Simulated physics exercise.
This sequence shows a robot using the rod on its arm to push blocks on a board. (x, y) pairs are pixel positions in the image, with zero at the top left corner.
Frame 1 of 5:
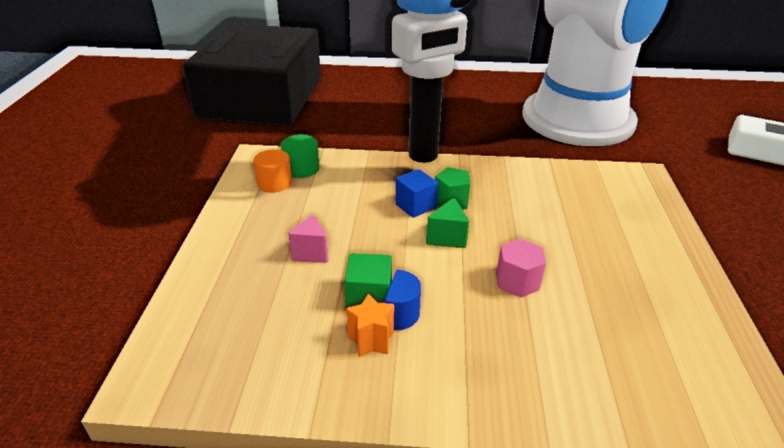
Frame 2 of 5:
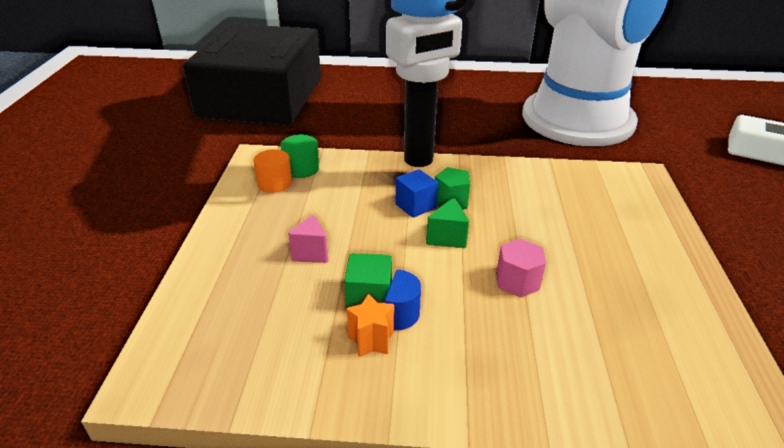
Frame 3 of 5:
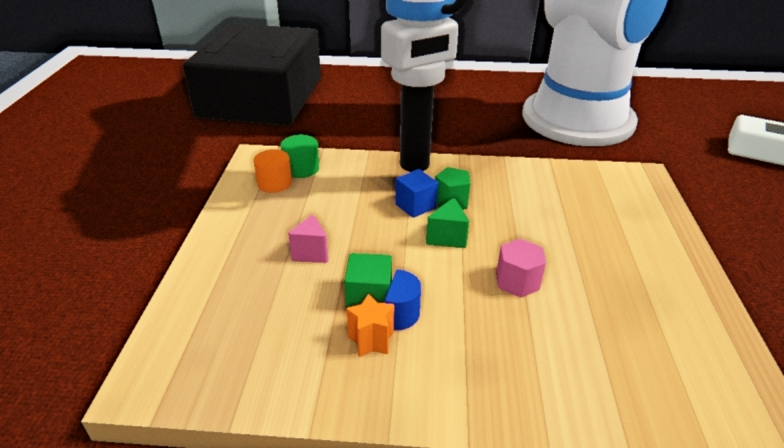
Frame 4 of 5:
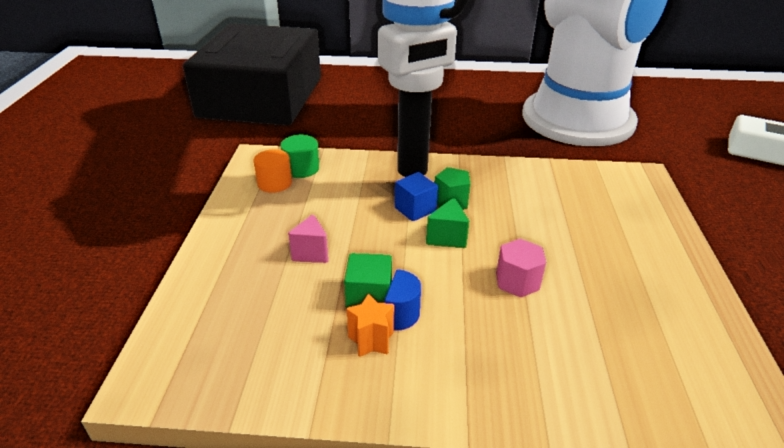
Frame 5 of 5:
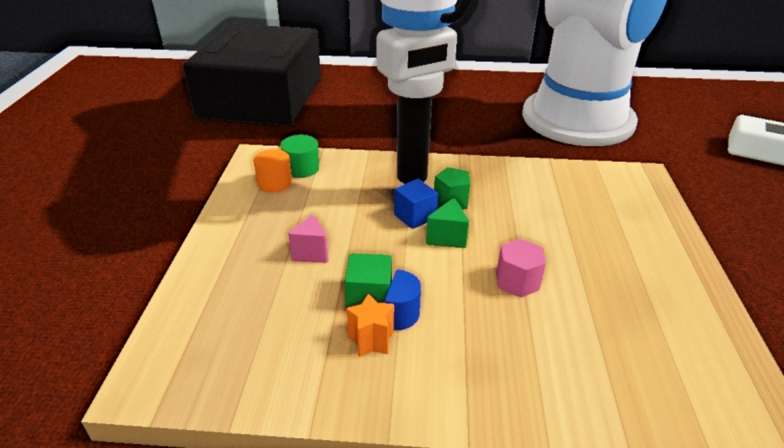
The robot arm's black rod shifts slightly left and toward the viewer at the far side of a wooden board scattered with colored blocks. It then meets the blue block and nudges it a little nearer the viewer, while the green, orange and pink blocks stay put.
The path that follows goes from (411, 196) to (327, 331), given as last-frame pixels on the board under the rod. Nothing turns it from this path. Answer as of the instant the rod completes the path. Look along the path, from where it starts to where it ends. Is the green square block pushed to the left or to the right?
Facing from start to end, it will go to the left.
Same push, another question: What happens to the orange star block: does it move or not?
Well, the orange star block shifts from its place.
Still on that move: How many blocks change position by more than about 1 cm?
Answer: 3+.
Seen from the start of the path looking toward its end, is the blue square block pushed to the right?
No - that is not the case.
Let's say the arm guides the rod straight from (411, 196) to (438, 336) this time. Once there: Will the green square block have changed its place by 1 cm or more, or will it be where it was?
By the end it has moved.
What follows on the original path. One third of the way, rod at (388, 213); blue square block at (415, 224), turned 65° anticlockwise.
Two thirds of the way, rod at (360, 257); green square block at (367, 276); blue square block at (413, 231), turned 110° anticlockwise.
At the end, rod at (325, 310); green square block at (363, 319), turned 65° anticlockwise; orange star block at (391, 349); blue D-shaped block at (408, 288), turned 15° anticlockwise; blue square block at (413, 231), turned 110° anticlockwise.
